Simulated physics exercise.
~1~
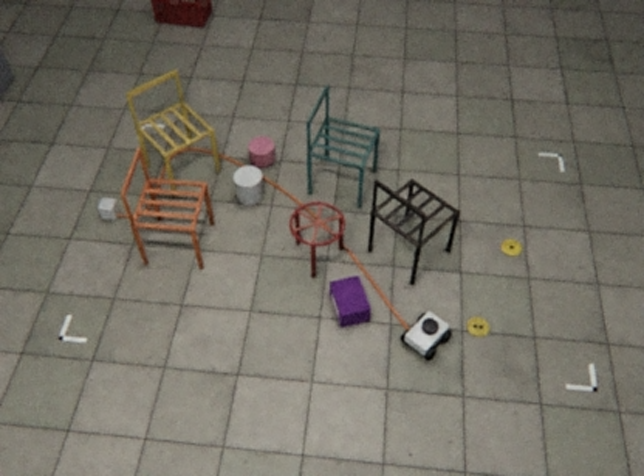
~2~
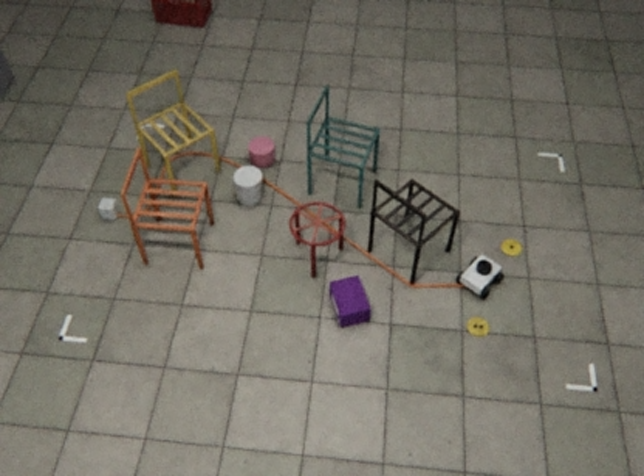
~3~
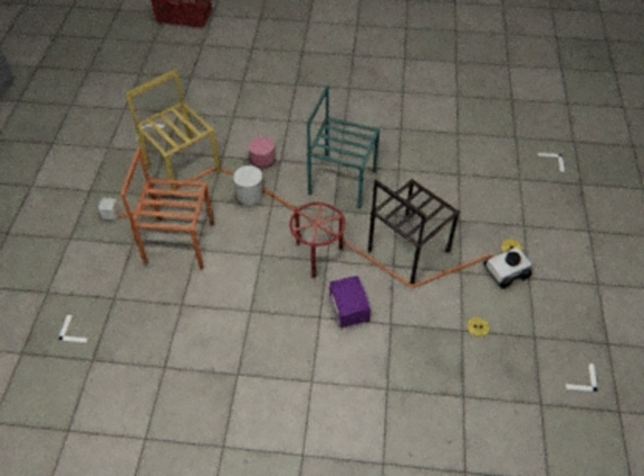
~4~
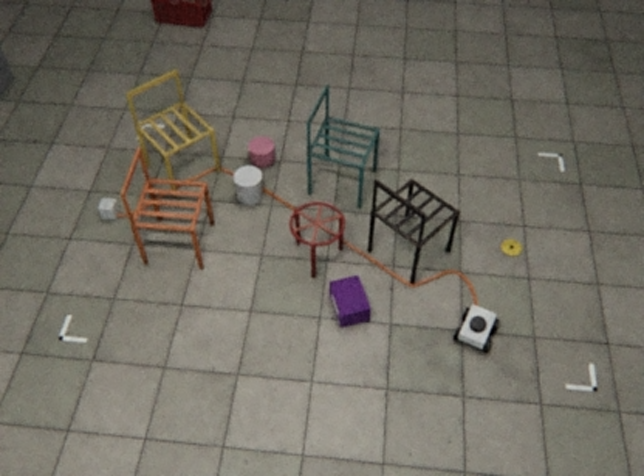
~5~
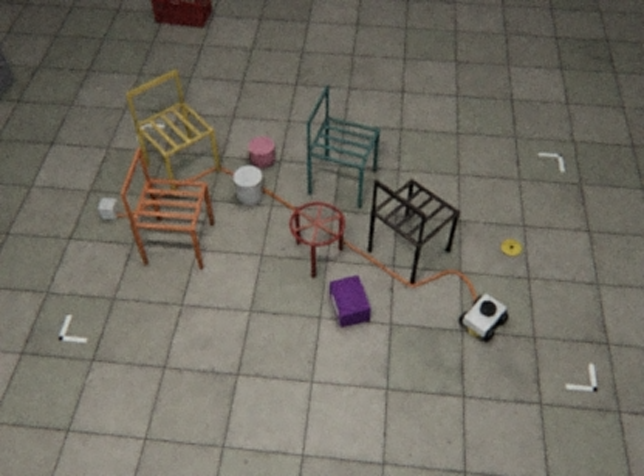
In the video, a small white cart trailing an orange lead among chairs, a red stool, bins and a purple box drives up and right to one yellow mark, then down to another, and stops there, turning slightly, with the furniture unmoved.
